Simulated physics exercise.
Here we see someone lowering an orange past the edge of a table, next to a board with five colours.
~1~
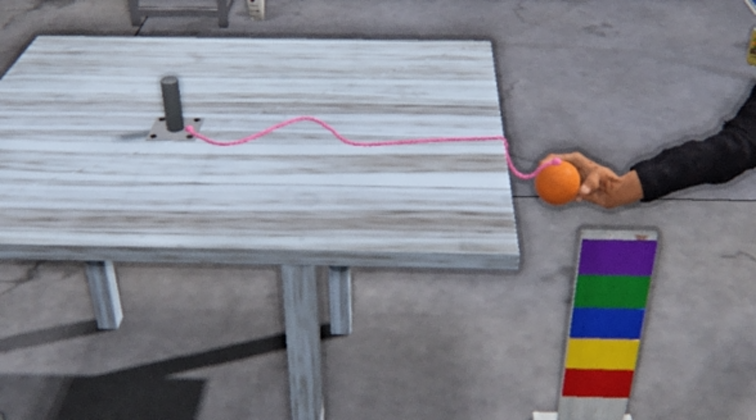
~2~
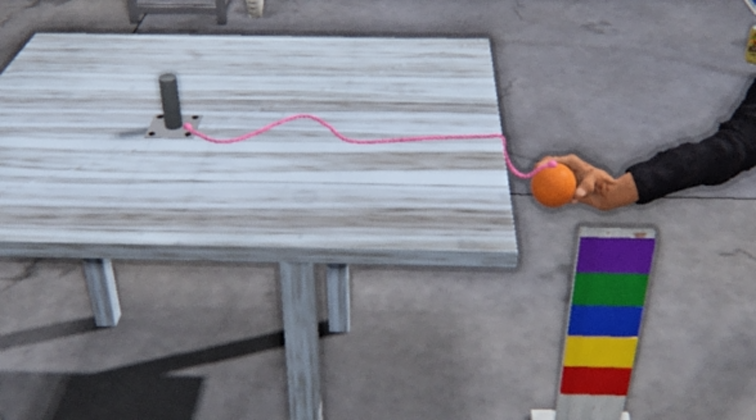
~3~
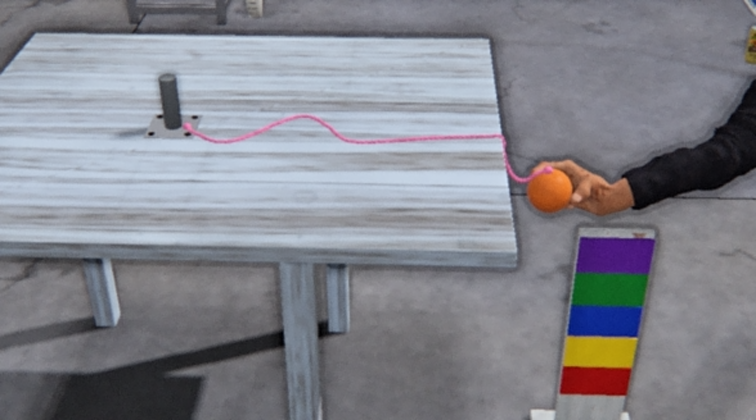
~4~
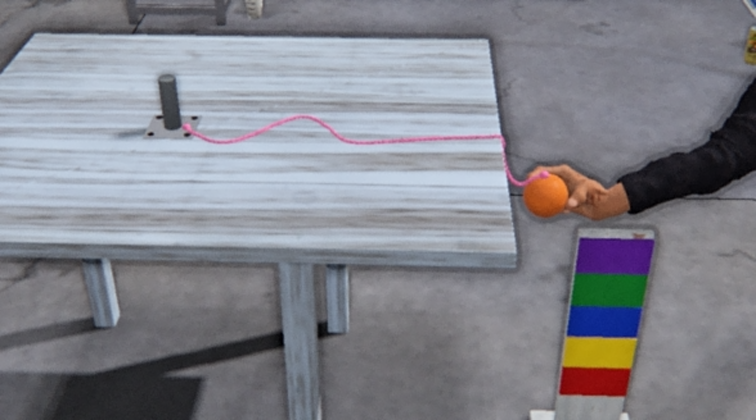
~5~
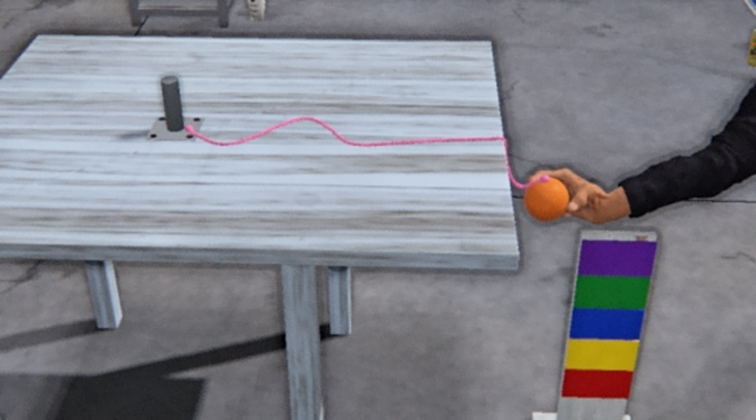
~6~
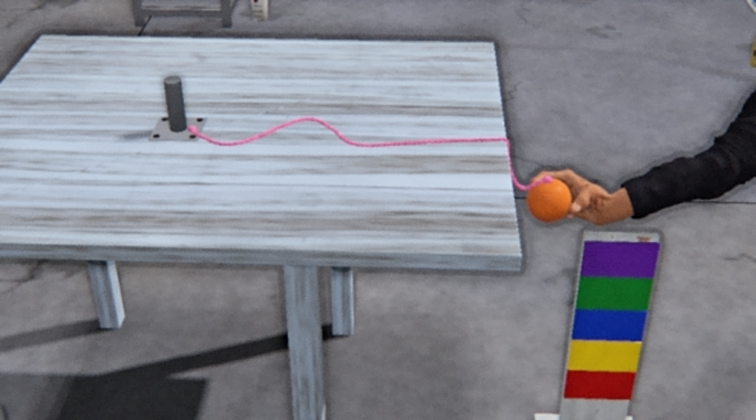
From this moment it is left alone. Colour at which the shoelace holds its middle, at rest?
Green.
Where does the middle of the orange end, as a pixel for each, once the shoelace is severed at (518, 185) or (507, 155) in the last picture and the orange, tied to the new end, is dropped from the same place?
The pixels are close to (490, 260) and (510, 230), one per try.
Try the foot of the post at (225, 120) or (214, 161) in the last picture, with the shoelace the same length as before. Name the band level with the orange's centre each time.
Blue; blue.
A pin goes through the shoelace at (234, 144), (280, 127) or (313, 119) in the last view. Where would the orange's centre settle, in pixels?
First try (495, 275), second try (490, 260), third try (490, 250).
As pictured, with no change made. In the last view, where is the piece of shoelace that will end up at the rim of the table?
It's the one at (447, 141).
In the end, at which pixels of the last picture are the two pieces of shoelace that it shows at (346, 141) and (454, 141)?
In that view they reach (401, 141) and (508, 157).
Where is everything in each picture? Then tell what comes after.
The first frame shows orange (558, 183); purple (618, 259); green (612, 293); blue (607, 325); yellow (602, 355); red (598, 384).
The second frame shows orange (554, 185); shoelace through (210, 140) (281, 122) (337, 135) (415, 139) (498, 138).
The third frame shows orange (550, 191).
The fourth frame shows orange (546, 195); shoelace through (209, 140) (280, 123) (337, 136) (414, 140) (497, 139).
The fifth frame shows orange (547, 199).
The sixth frame shows orange (549, 200); shoelace through (214, 142) (285, 125) (342, 138) (419, 143) (502, 141).
A little later, orange near (515, 266); level with purple.
Next, orange near (462, 285); level with green.
Later still, orange near (493, 285); level with green.
When it is over, orange near (501, 288); level with green. At green.
